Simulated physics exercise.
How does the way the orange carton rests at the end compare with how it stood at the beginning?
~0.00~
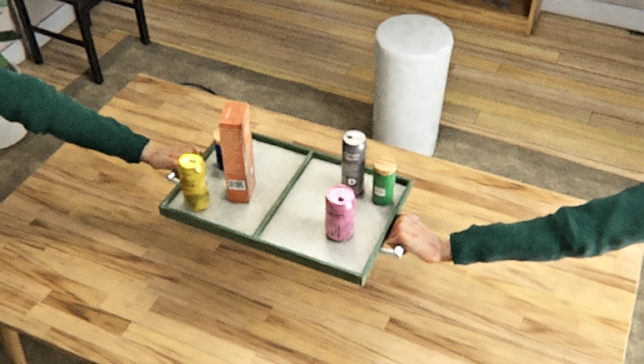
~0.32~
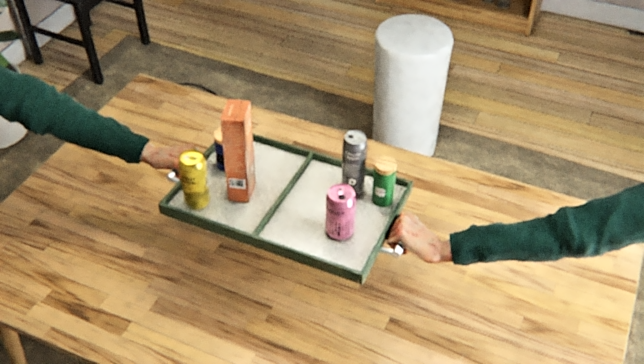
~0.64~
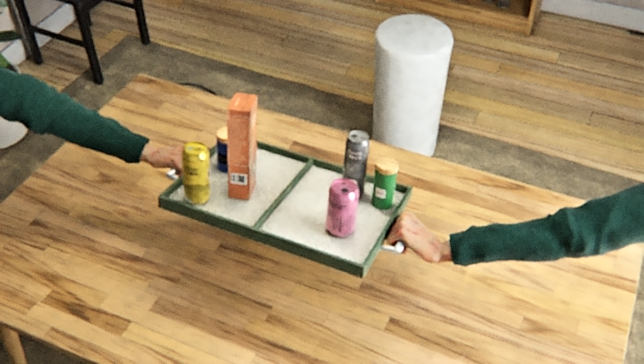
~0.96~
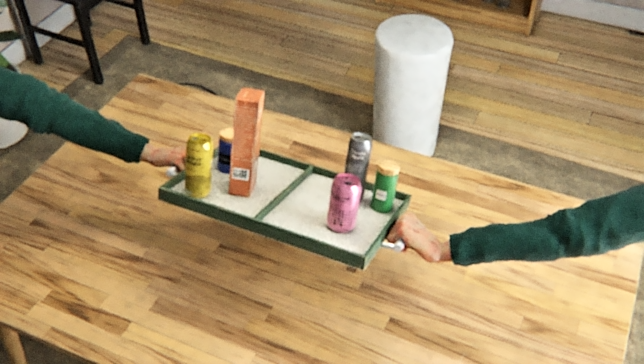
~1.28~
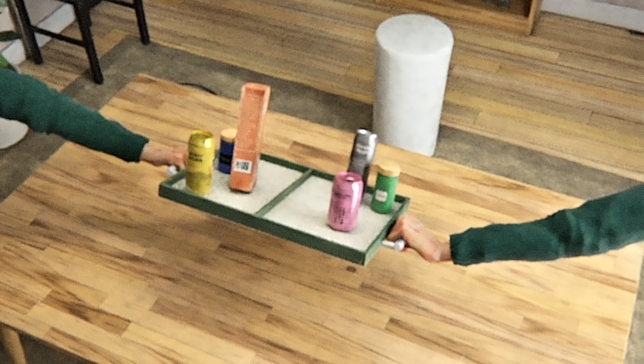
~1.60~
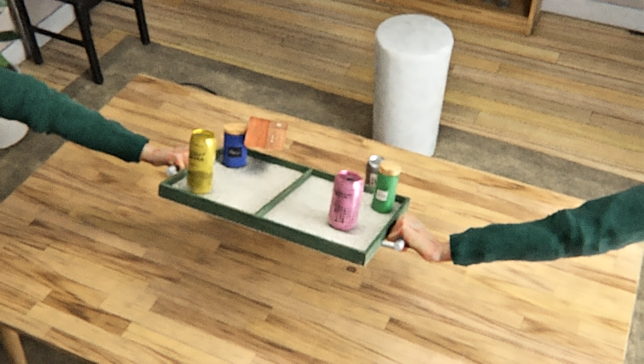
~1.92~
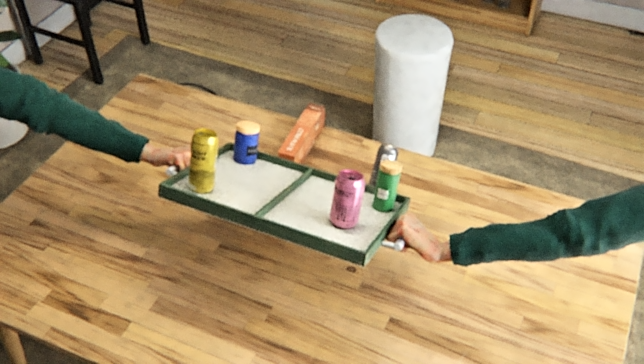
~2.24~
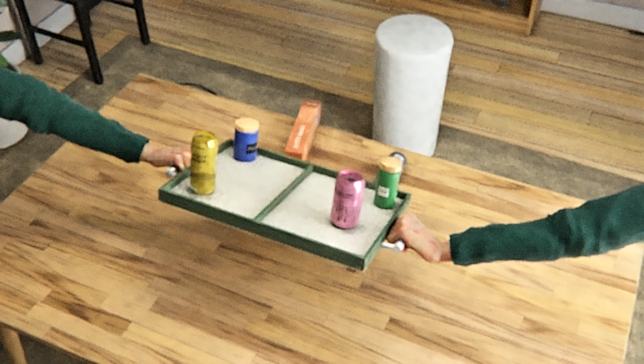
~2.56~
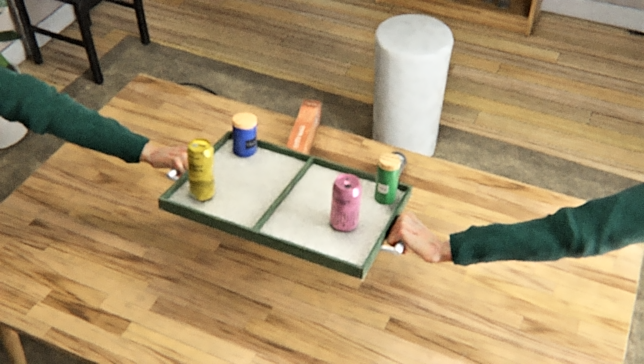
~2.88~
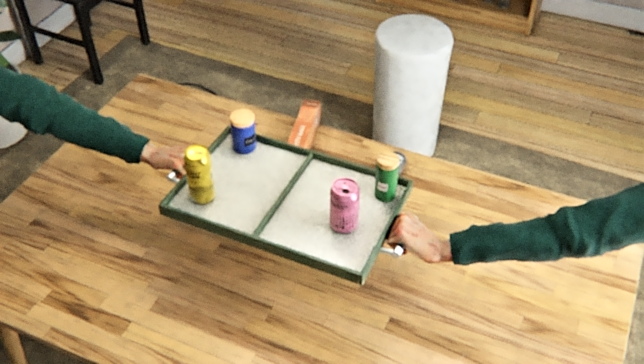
The orange carton stood upright on the tray at the beginning, but by the end it was lying on its side beyond the tray's far edge.
